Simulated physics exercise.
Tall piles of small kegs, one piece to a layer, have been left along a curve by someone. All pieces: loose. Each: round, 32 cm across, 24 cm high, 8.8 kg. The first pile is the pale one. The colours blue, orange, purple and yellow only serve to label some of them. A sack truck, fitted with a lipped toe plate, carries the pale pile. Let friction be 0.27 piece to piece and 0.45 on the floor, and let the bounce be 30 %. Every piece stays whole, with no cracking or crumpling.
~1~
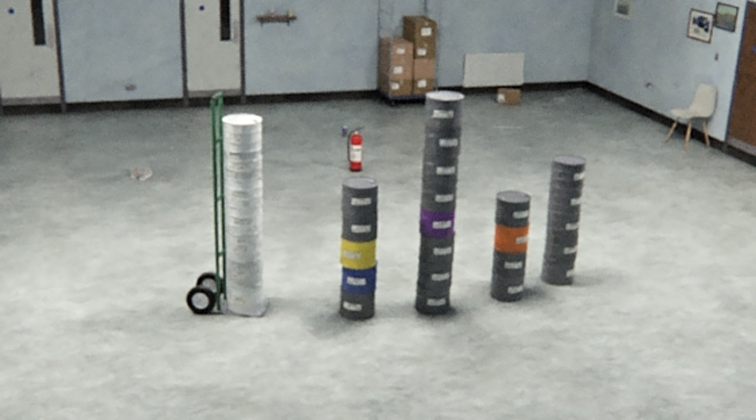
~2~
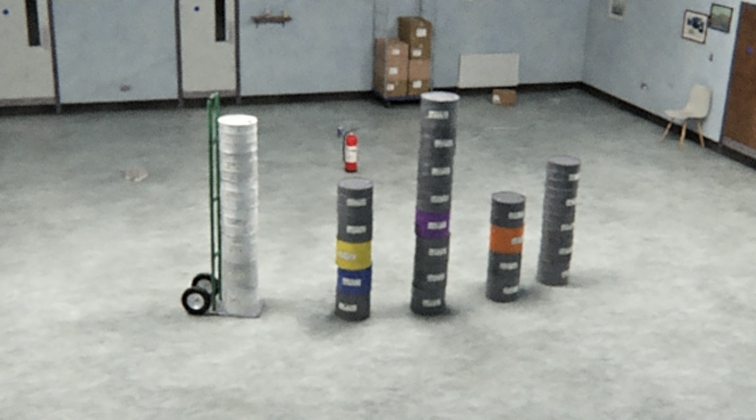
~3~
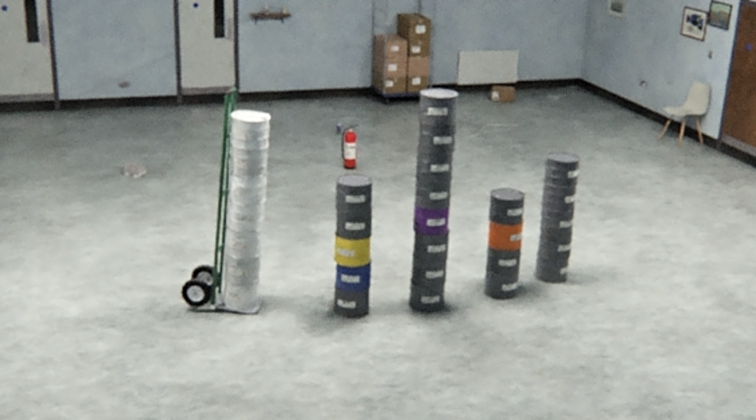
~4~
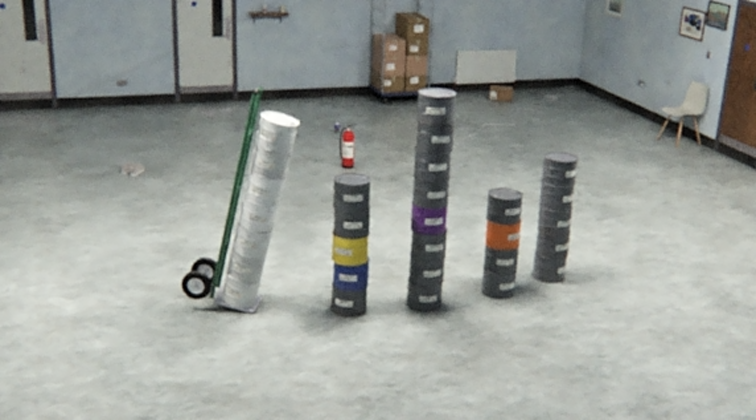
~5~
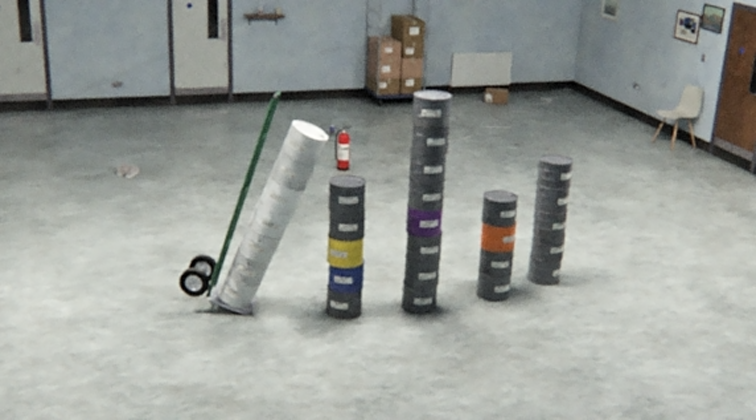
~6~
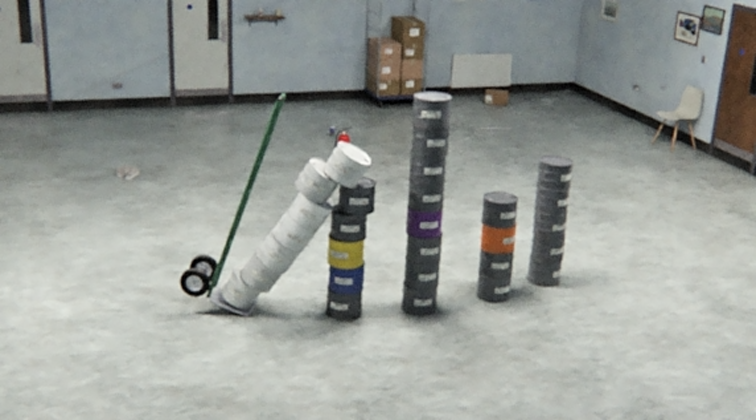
The clip shows a green sack truck tilting rightward with a tall pale pile, which leans further than the truck's frame and meets the neighbouring dark stack, shifting its top piece right, while the other stacks stay upright.
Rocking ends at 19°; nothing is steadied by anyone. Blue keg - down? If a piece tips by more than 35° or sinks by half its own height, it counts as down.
Yes.
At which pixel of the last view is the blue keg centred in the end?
Near (386, 298).
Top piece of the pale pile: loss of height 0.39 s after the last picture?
30 cm.
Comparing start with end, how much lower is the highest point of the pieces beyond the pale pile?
About 0 cm lower.
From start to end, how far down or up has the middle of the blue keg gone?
Lower, by roughly 20 cm.
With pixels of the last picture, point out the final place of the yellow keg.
In the final image its middle is around (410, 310).
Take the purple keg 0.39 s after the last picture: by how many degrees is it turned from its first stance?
0°.
Then, 0.39 s later than the last frame, 7 of the pale pile down; none of the 22 other kegs down, 6 disturbed; blue keg tilted 14°; yellow keg tilted 14°.
Then, 1.07 s later than the last frame, 7 of the pale pile down; 4 of the 22 other kegs down; blue keg on its side; yellow keg on its side.
When it is over, 7 of the pale pile down; 4 of the 22 other kegs down; blue keg on its side; yellow keg on its side; purple keg moved 29 mm. In pixels of the last frame, middles, blue keg near (386, 298), yellow keg near (410, 310).
